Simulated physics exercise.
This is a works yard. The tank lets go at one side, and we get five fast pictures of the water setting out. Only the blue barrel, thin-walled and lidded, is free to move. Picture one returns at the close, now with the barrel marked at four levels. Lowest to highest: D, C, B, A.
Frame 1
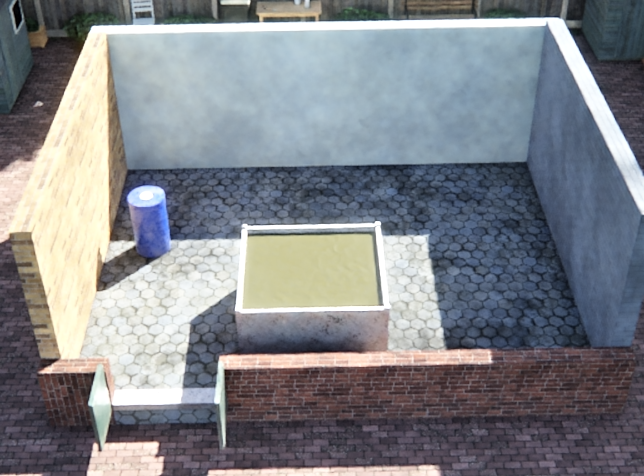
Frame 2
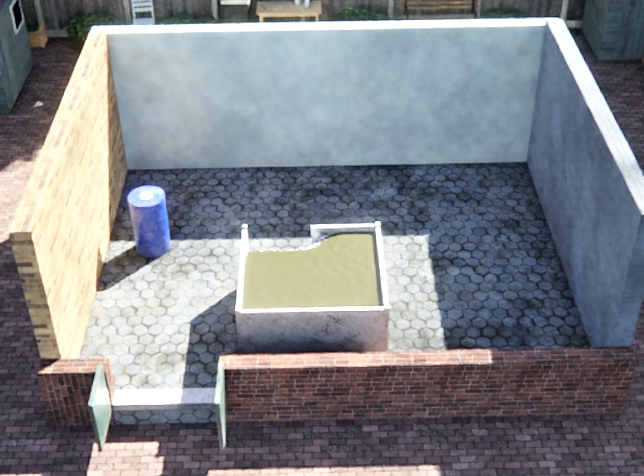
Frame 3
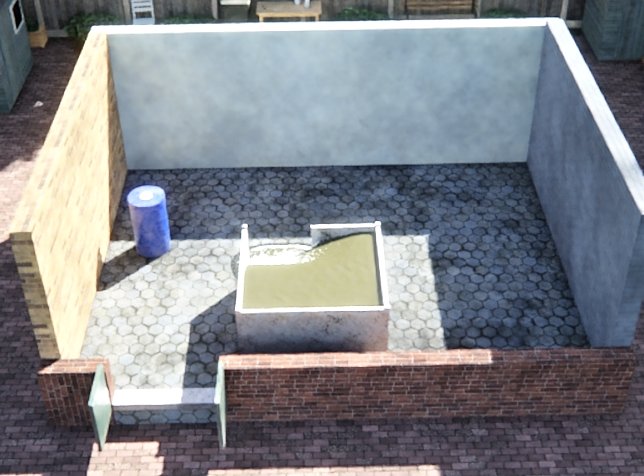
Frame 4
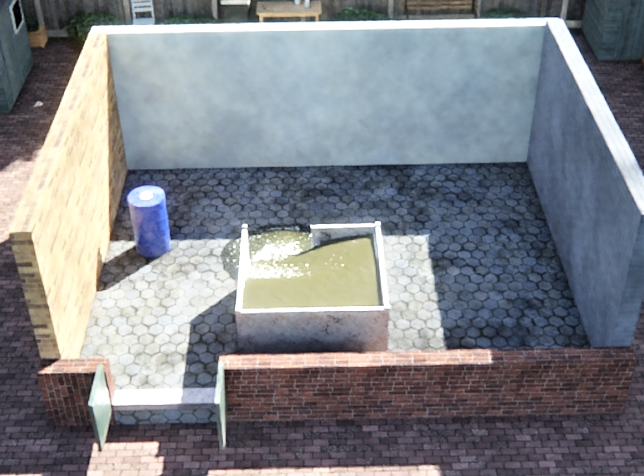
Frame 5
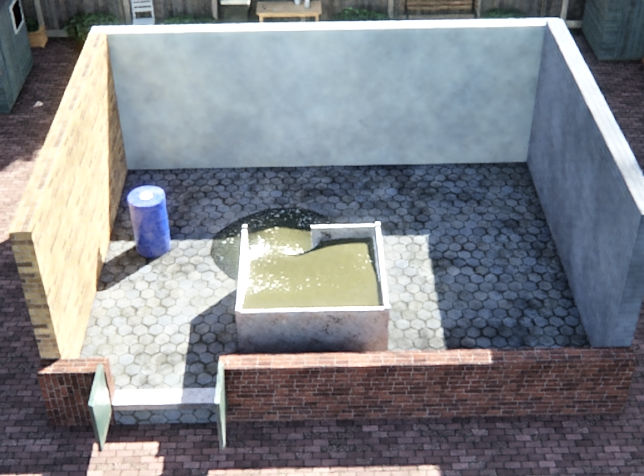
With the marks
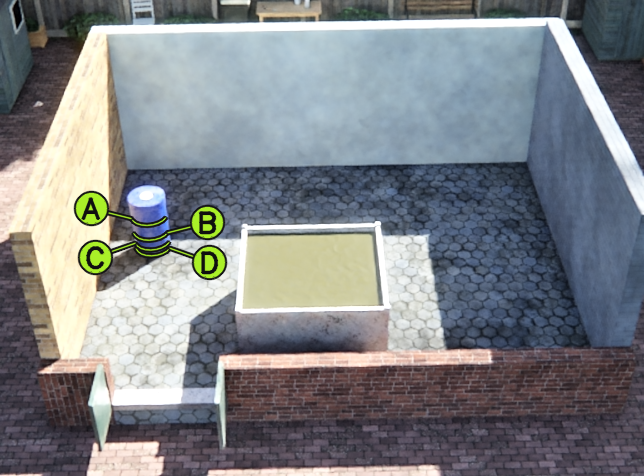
Murky water poured out through a gap in the far side of a square tank in a walled yard, spreading over the paving behind and to its left, while the blue barrel stayed still.
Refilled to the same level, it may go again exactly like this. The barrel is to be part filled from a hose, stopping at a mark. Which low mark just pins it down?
I would pick line B.
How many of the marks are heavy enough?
Two of them.
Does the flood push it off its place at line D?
Yes, that goes wrong.
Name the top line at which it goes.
That is line C.
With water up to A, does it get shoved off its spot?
No, that is safe.
In lime, A at (147, 225); B at (149, 240); C at (150, 250); D at (151, 255); from the bottom up D, C, B, A.
If A is chosen, it does not move.
If B is chosen, it does not move.
If C is chosen, it is pushed about its own width away.
If D is chosen, it is pushed about 5 times its own width away.
